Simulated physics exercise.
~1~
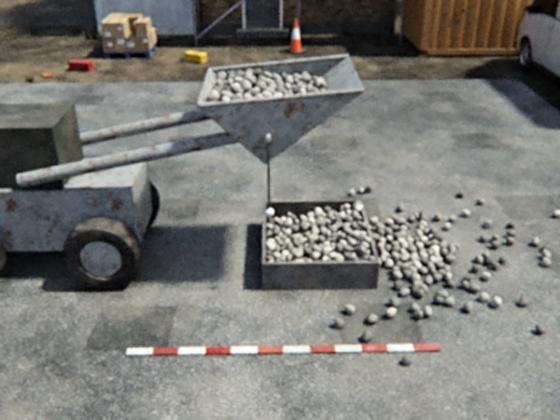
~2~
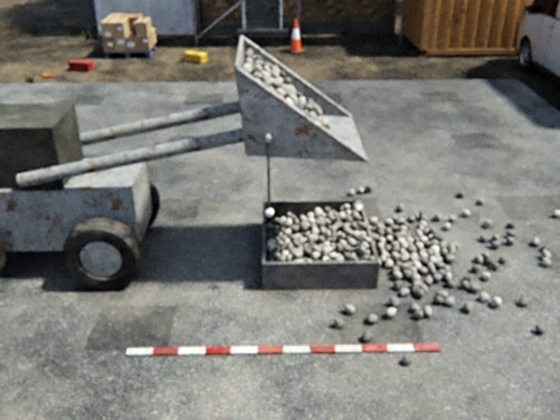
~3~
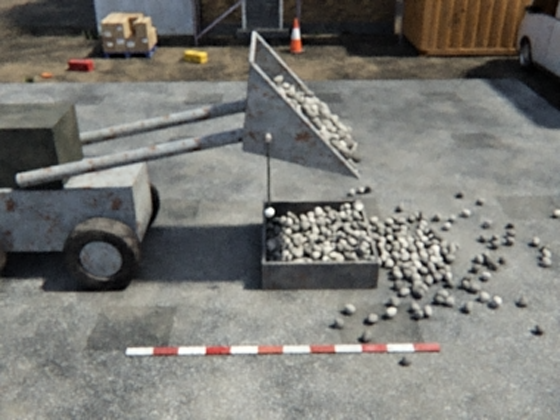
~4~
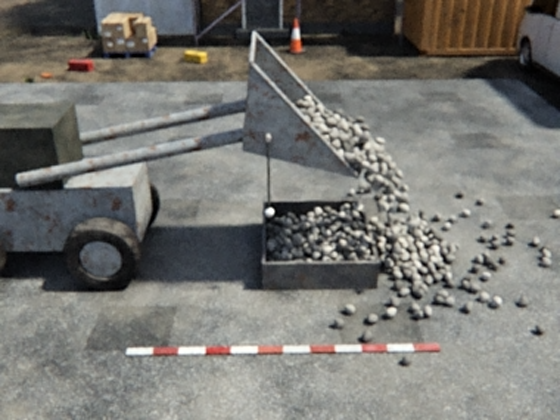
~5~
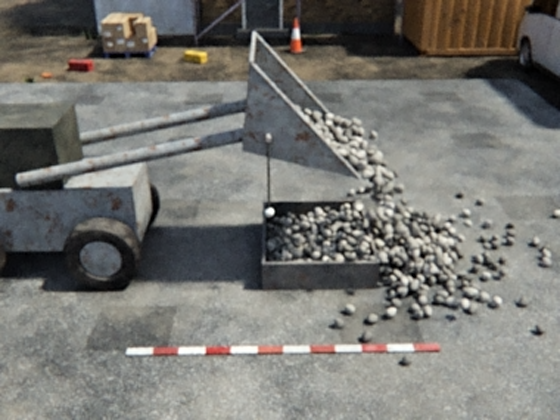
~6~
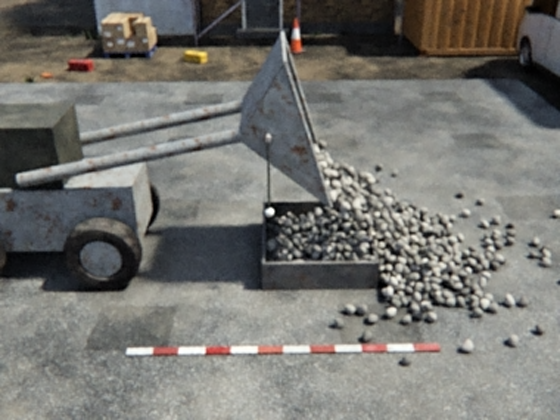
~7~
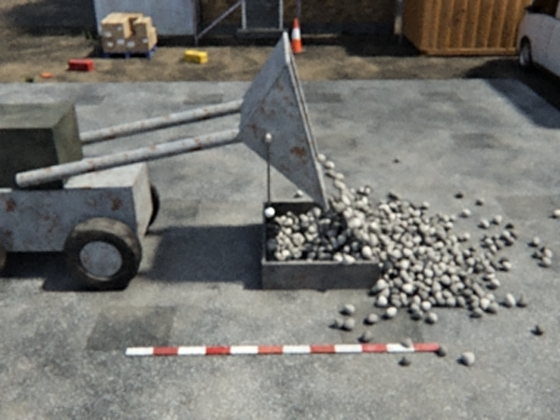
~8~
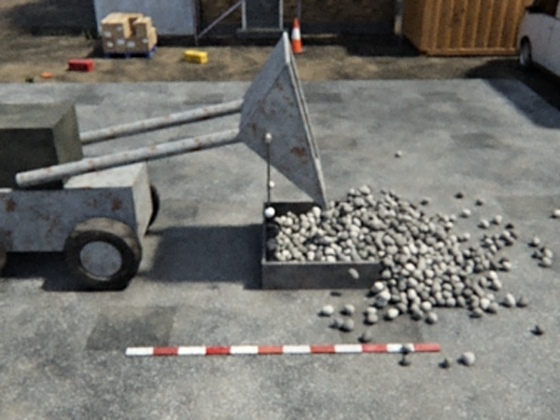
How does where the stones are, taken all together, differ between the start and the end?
At the start, many of the stones are up in the bucket, with the rest in the bin and on the ground beside it. By the end they are all down in the bin and on the pavement, so together they sit lower and somewhat farther to the right.
At first, a loader on the left holds a bucket of round stones above a low bin, while more stones fill the bin and lie scattered on the ground to its right. The bucket tips to the right, and its load slides toward the lower lip. Stones then pour over the edge, landing on the right part of the bin and the pile beside it. The bucket tips further and stands steeply as the last stones tumble out. It ends empty and still above a heaped bin, with a broader spread of stones on the pavement to the right.
